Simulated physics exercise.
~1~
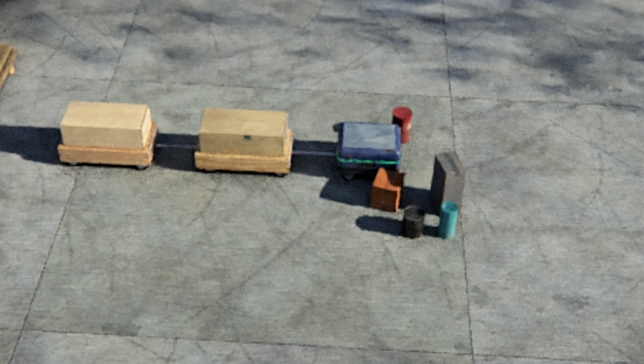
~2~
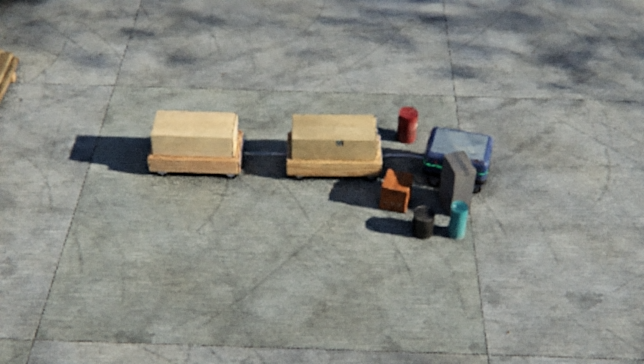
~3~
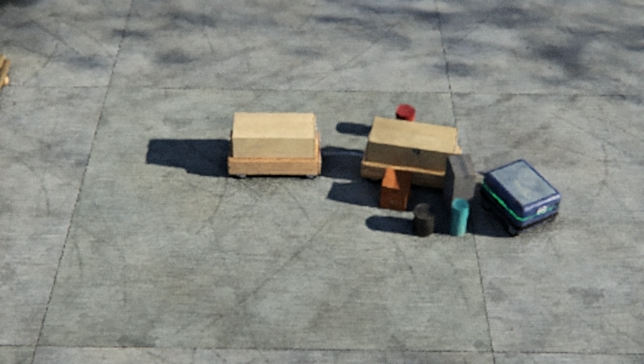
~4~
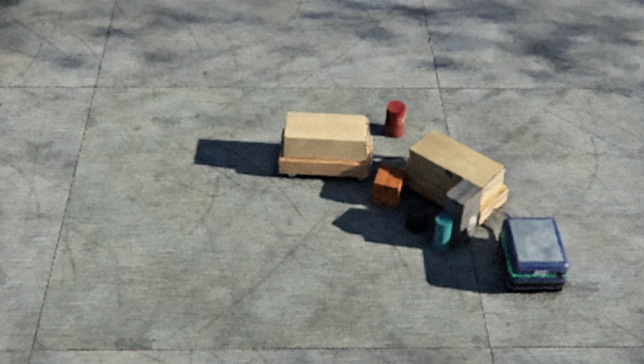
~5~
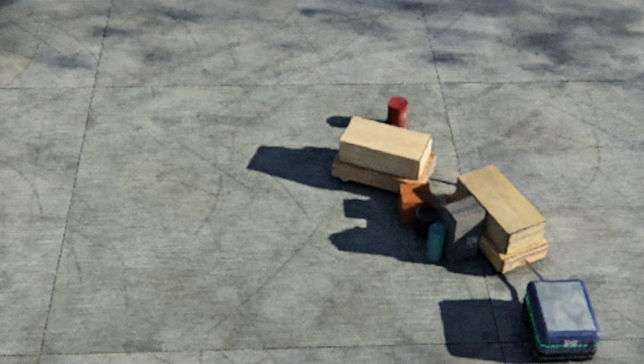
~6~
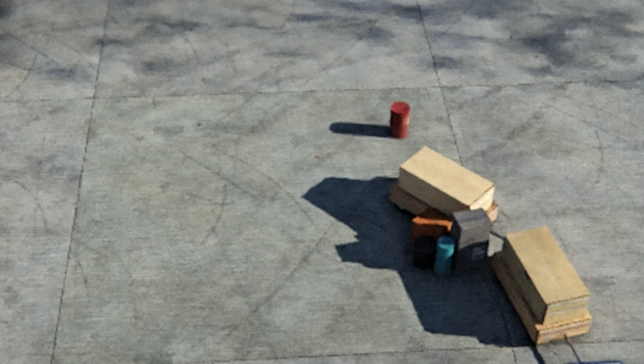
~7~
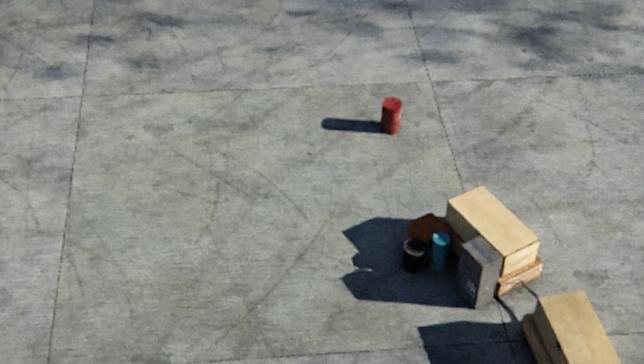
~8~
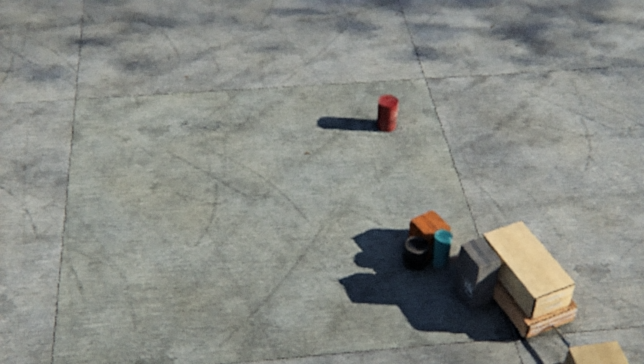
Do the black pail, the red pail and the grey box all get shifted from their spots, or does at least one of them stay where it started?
At least one stays, as the red pail holds its spot. The black pail and the grey box both get shifted as the train makes its turn.
